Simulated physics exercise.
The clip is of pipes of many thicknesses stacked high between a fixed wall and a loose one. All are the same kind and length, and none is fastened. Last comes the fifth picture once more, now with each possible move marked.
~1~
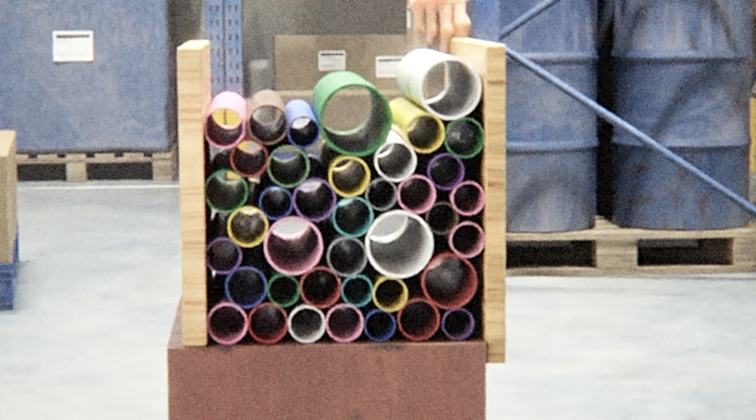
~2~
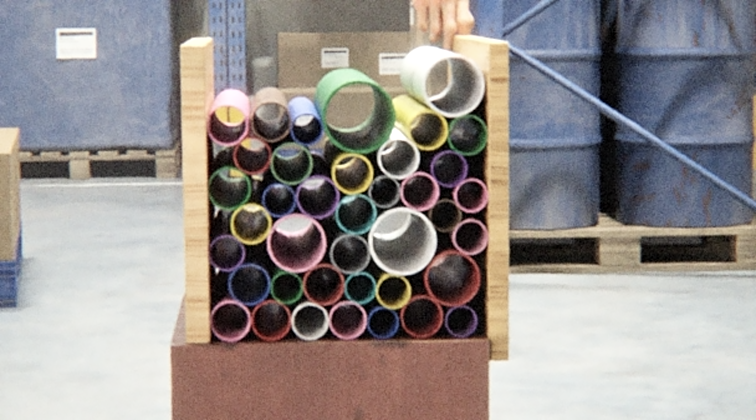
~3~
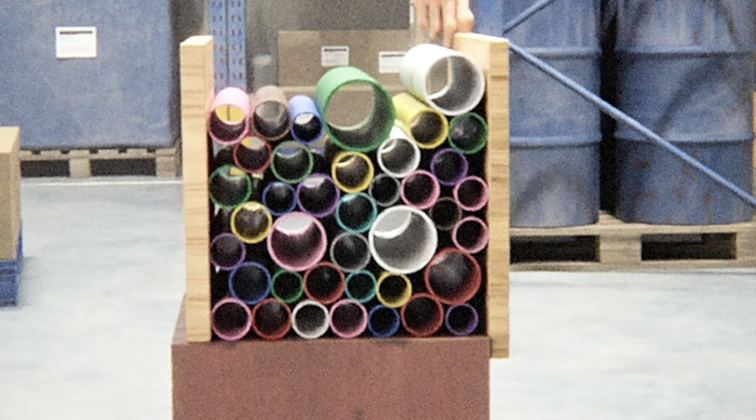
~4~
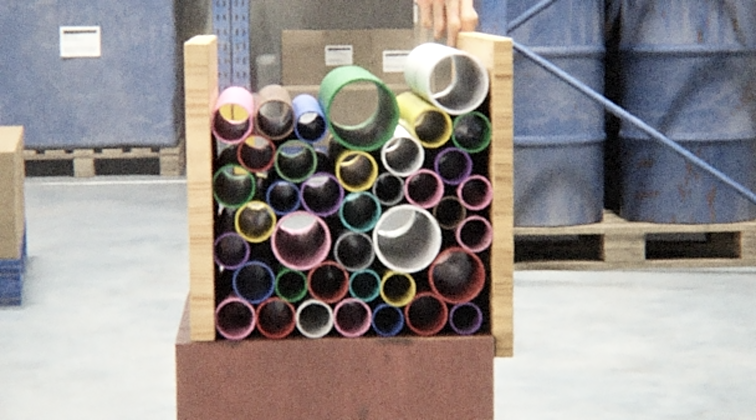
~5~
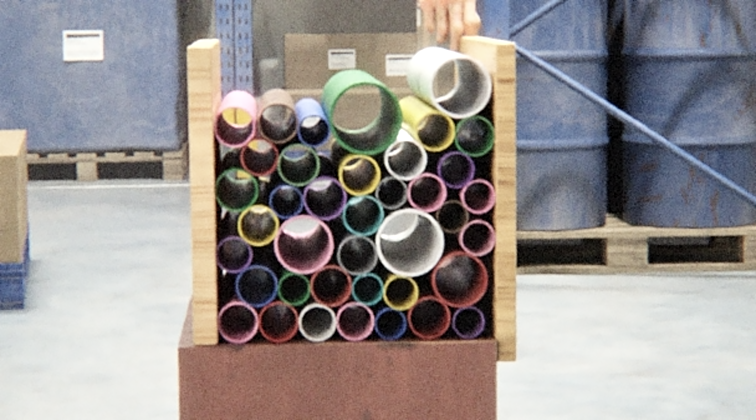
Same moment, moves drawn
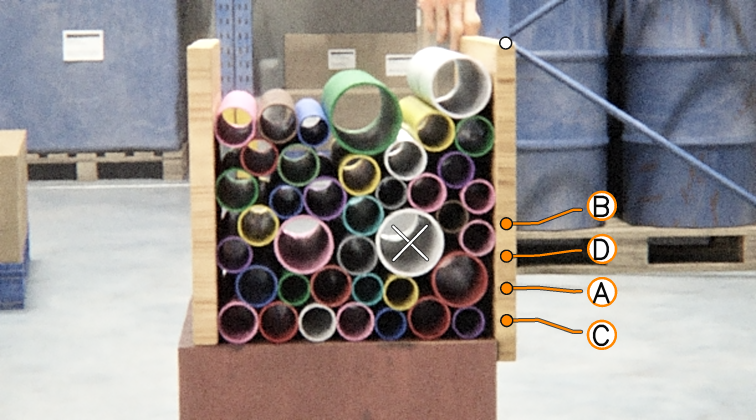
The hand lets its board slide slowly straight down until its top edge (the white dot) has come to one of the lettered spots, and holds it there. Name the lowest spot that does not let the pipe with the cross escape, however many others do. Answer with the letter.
It can be let down to A.
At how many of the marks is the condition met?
Three of the four.
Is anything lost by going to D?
Yes.
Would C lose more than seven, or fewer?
More than seven.
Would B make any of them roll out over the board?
Yes.
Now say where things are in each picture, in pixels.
In the first picture, a blue pipe (304, 132); side board (472, 186); a pink pipe (227, 323).
In the second picture, a pink pipe (230, 321); a red pipe (422, 316).
In the third picture, a red pipe (324, 283); a grey pipe (351, 252).
In the fourth picture, a yellow pipe (255, 221); a blue pipe (284, 198).
In the fifth picture, a green pipe (475, 136); a blue pipe (314, 131); side board (483, 184).
On the copy, A at (506, 288); B at (506, 224); C at (507, 320); D at (506, 256); the cross at (410, 243); the white dot at (505, 43).
On A. First, top of the board (495, 146).
Then, top of the board (496, 257).
Finally, top of the board (496, 287), about ten out over the board, the crossed one still inside.
By contrast, B keeps the crossed one inside; C lets the crossed one out; D keeps the crossed one inside.
